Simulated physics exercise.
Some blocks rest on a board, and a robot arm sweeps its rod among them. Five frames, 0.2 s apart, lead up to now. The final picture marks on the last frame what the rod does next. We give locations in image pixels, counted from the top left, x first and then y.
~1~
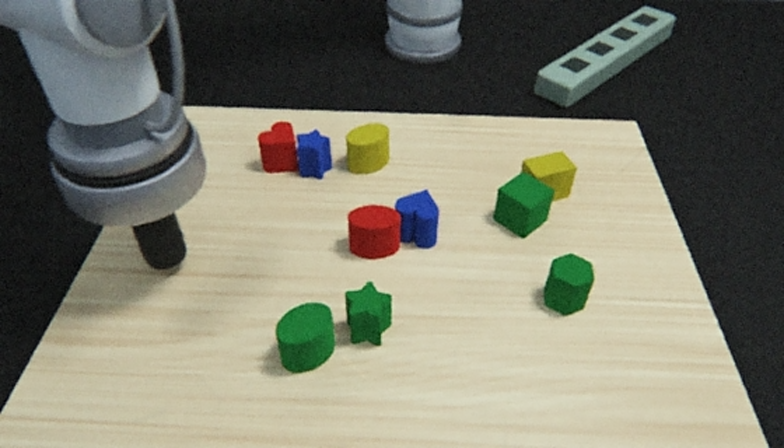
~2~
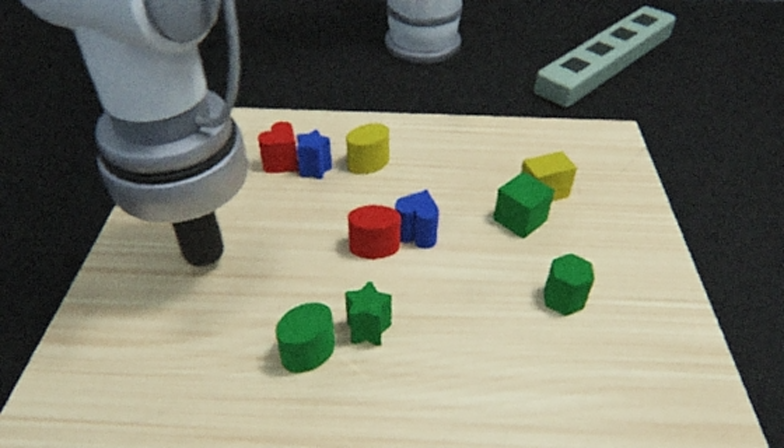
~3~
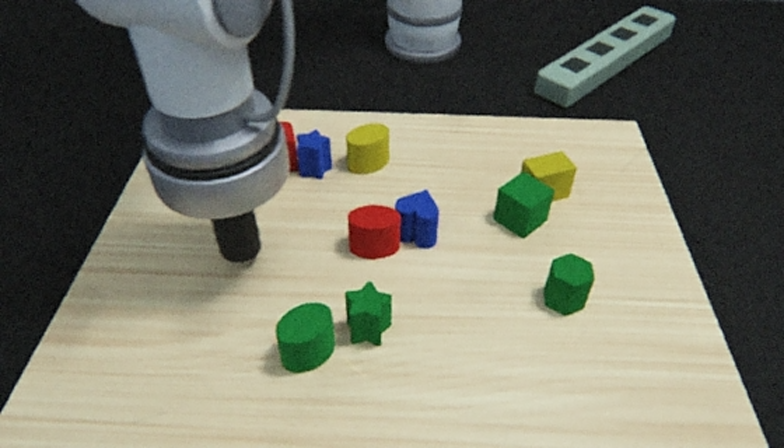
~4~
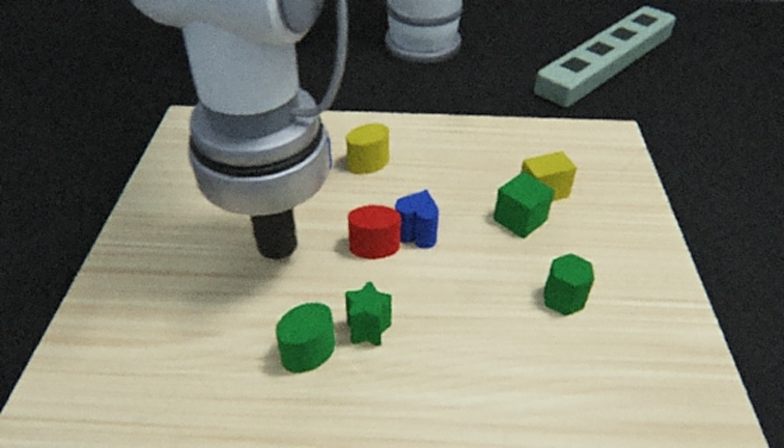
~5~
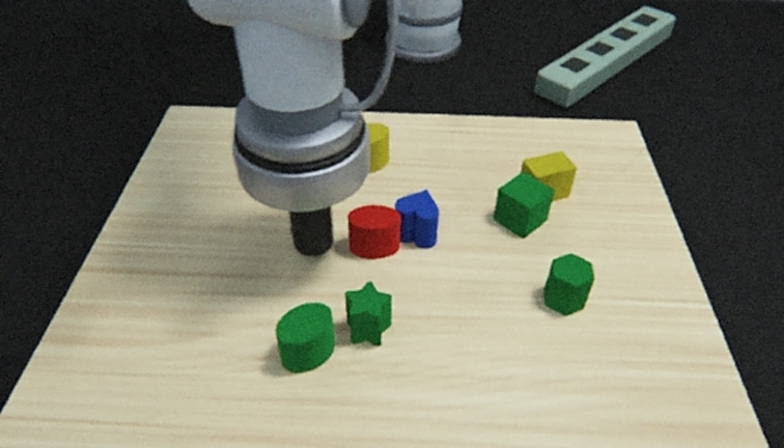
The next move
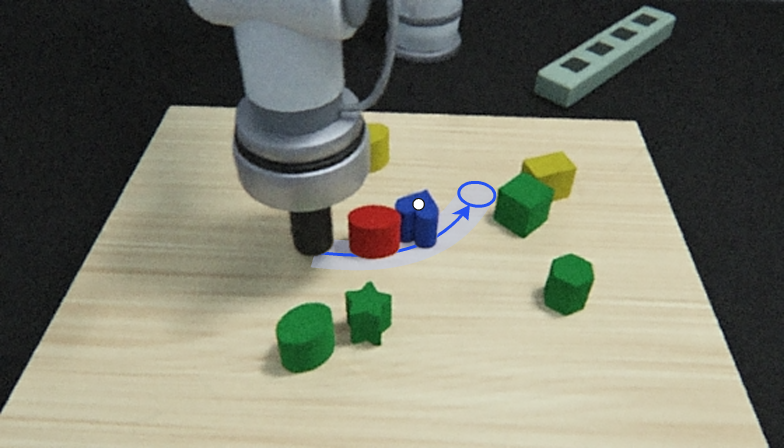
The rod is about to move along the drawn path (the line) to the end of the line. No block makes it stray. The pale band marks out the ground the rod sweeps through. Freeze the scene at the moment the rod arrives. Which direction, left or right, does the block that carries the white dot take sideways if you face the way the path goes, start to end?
It heads left.
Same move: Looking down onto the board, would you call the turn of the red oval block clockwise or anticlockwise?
Clockwise.
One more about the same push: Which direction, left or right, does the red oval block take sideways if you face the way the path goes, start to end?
Picture yourself facing from the start of the path to its end: The red oval block moves off to your right.
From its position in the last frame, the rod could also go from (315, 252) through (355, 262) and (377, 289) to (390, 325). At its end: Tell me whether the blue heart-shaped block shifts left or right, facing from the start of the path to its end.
To the left.
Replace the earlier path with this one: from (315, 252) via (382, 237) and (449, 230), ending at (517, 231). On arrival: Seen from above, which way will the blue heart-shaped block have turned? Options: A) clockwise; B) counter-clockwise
B.
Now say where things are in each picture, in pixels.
The first frame shows lower end of the rod at (167, 256), tops of blocks, red oval block at (374, 216), blue heart-shaped block at (419, 204), green square piece at (527, 189).
The second frame shows rod at (204, 252), blocks as before.
The third frame shows rod at (241, 249), blocks as before.
The fourth frame shows rod at (278, 246), blocks as before.
The fifth frame shows rod at (314, 243), red oval block at (374, 216), blue heart-shaped block at (419, 204), green square piece at (527, 189).
The drawn path runs from (315, 252) over (385, 253) and (445, 231) to (477, 194); the dot is on the blue heart-shaped block.
On the path given first. One third of the way, rod at (386, 244); red oval block at (431, 214); blue heart-shaped block at (445, 193).
Two thirds of the way, rod at (446, 221); red oval block at (489, 210), turned 60° clockwise; blue heart-shaped block at (467, 176), turned 45° anticlockwise.
At the end, rod at (478, 184); red oval block at (495, 208), turned 85° clockwise; blue heart-shaped block at (499, 144), turned 40° anticlockwise; green square piece not moved.
